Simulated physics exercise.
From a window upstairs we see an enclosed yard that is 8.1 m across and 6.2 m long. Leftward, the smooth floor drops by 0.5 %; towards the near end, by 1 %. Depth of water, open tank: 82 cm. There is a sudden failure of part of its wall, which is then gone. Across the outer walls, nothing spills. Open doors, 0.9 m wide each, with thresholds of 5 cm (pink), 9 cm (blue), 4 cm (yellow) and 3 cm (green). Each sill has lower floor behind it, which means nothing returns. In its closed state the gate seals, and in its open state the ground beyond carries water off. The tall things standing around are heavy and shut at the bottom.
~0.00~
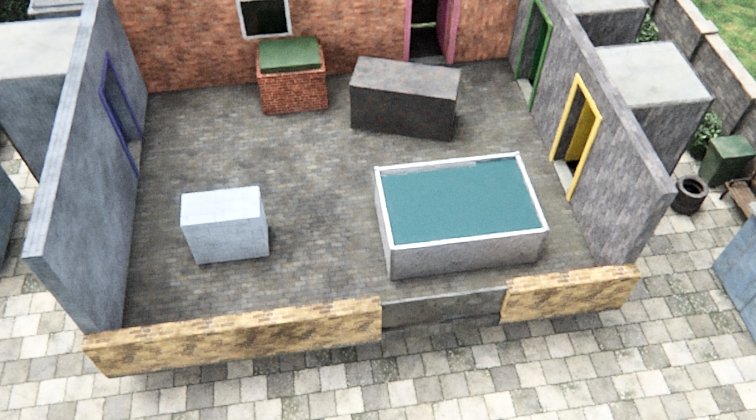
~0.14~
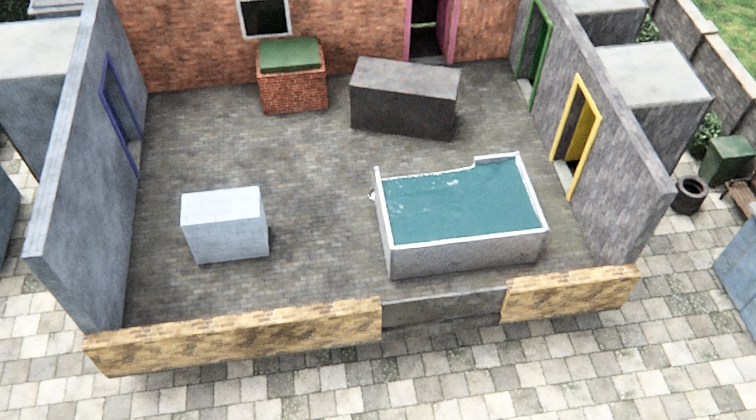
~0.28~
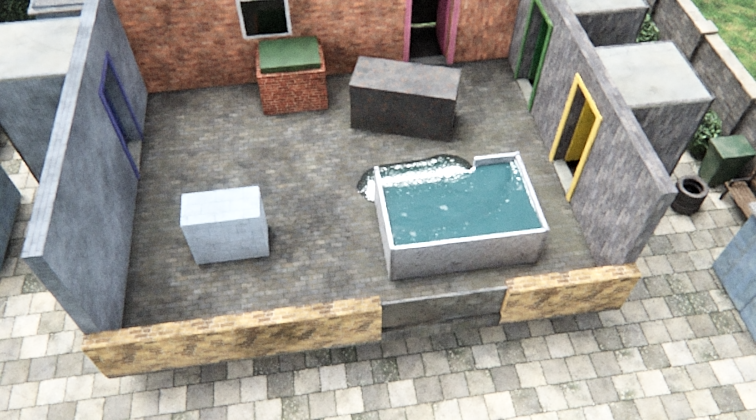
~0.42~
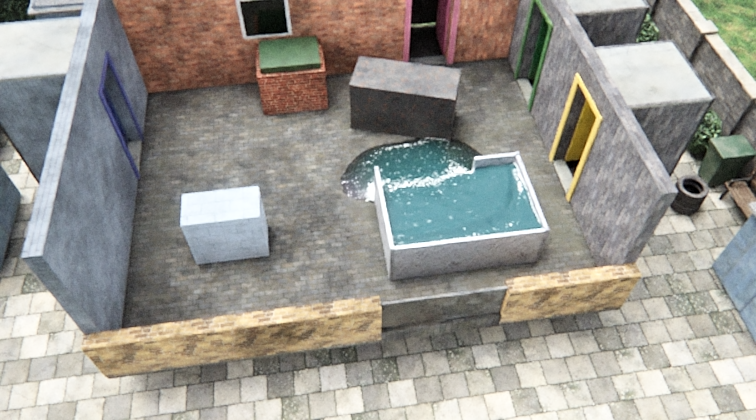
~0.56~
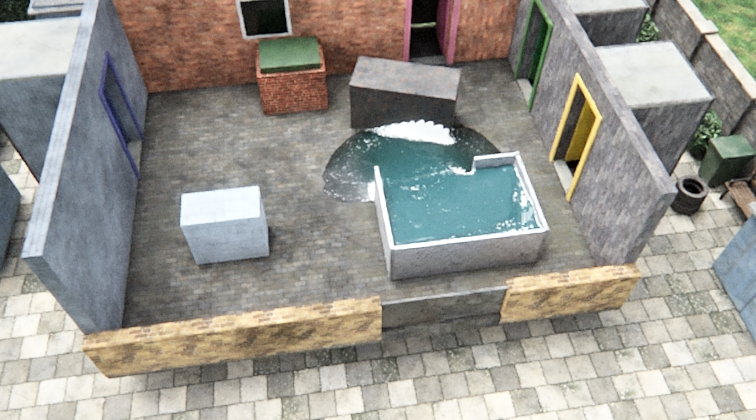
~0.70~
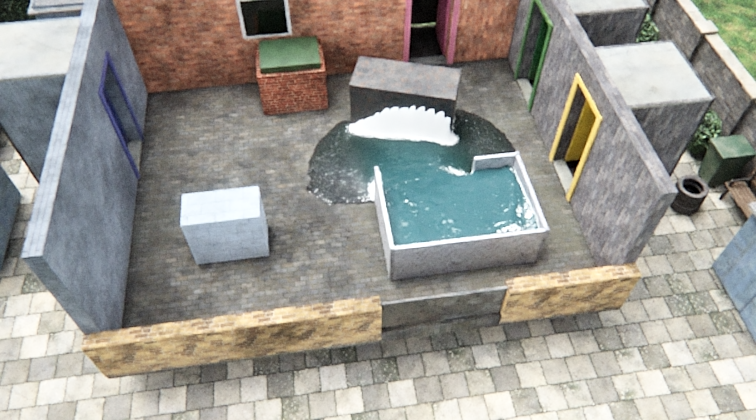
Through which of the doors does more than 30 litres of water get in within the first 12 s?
As I see it, pink door: Short of the limit; blue door: Beyond the limit; yellow door: Beyond the limit; green door: Beyond the limit.
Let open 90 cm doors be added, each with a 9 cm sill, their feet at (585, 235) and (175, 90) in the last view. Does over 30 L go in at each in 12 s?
So the first one doesn't reach it, while the second one exceeds it.
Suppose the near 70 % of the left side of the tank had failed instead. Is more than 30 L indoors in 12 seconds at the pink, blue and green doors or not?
Against that limit: Pink below, blue above, green under.
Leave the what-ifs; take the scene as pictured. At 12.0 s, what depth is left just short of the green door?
About 3.0 cm.
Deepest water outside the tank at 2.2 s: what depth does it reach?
38 cm or so.
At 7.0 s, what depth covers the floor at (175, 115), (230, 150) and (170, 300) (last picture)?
Depths: About 7, 8 and 6 centimetres.
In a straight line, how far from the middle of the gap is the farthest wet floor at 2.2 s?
Roughly 6.4 m.
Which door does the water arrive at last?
That would be the pink door, last of all.
After 1.4 s water covers 25 % of the floor and is deepest (56 cm) near (413, 144); pink door not reached, blue door not reached, yellow door 2 cm at the sill, 0 L in, green door 3 cm at the sill, 0 L in.
After 2.2 s water covers 45 % of the floor and is deepest (38 cm) near (413, 144); pink door not reached, blue door not reached, yellow door 6 cm at the sill, 0 L in, green door 11 cm at the sill, 28 L in.
After 3.5 s water covers 65 % of the floor and is deepest (30 cm) near (140, 167); pink door 4 cm at the sill, 0 L in, blue door 29 cm at the sill, 169 L in, yellow door 13 cm at the sill, 42 L in, green door 7 cm at the sill, 55 L in.
After 7.0 s water covers 90 % of the floor and is deepest (19 cm) near (119, 354); pink door 4 cm at the sill, 0 L in, blue door 13 cm at the sill, 355 L in, yellow door 6 cm at the sill, 99 L in, green door 5 cm at the sill, 84 L in.
After 12.0 s water covers 100 % of the floor and is deepest (14 cm) near (313, 328); pink door 5 cm at the sill, 0 L in, blue door 6 cm at the sill, 363 L in, yellow door 4 cm at the sill, 105 L in, green door 3 cm at the sill, 96 L in.
